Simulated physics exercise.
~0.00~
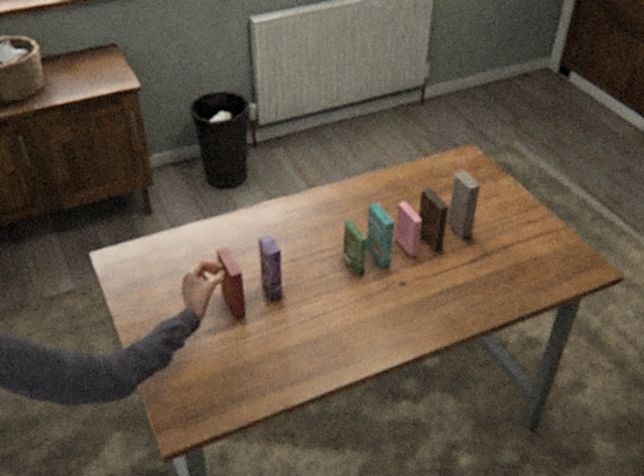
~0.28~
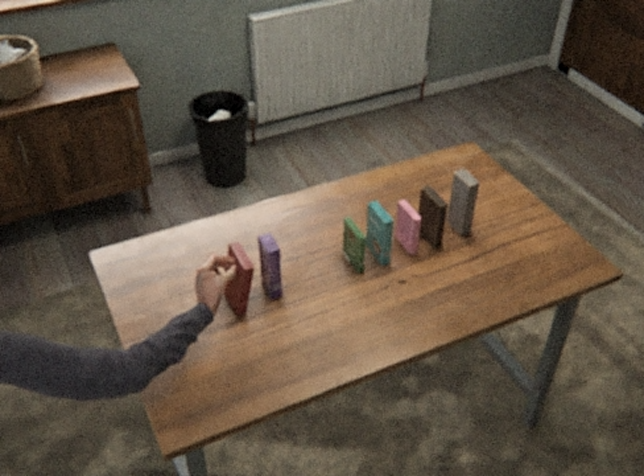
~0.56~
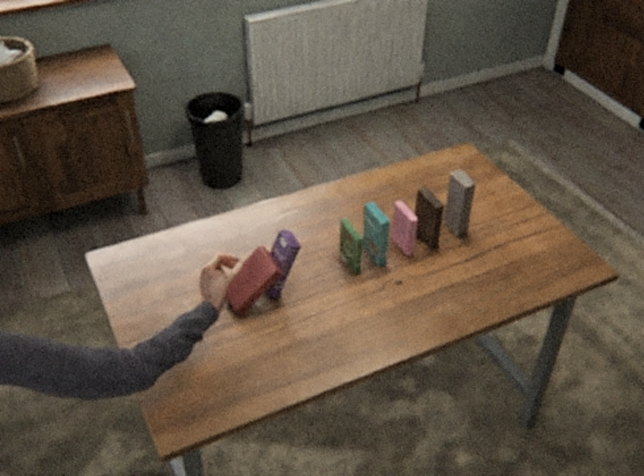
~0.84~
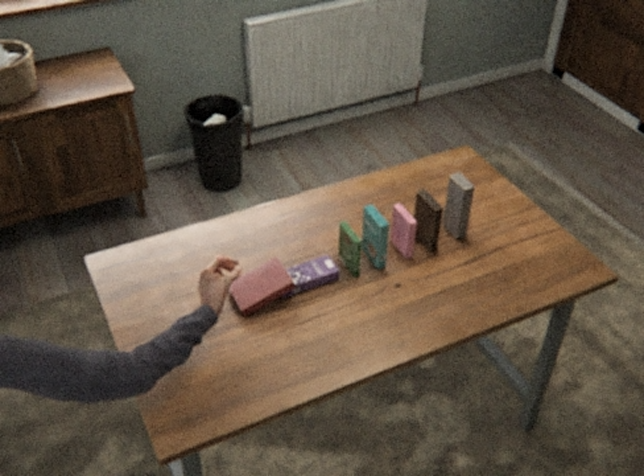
On a wooden table, a hand tipped a red block to the right into a purple packet, and both toppled onto the tabletop, while the green, turquoise, pink, black and grey pieces farther along stayed standing.
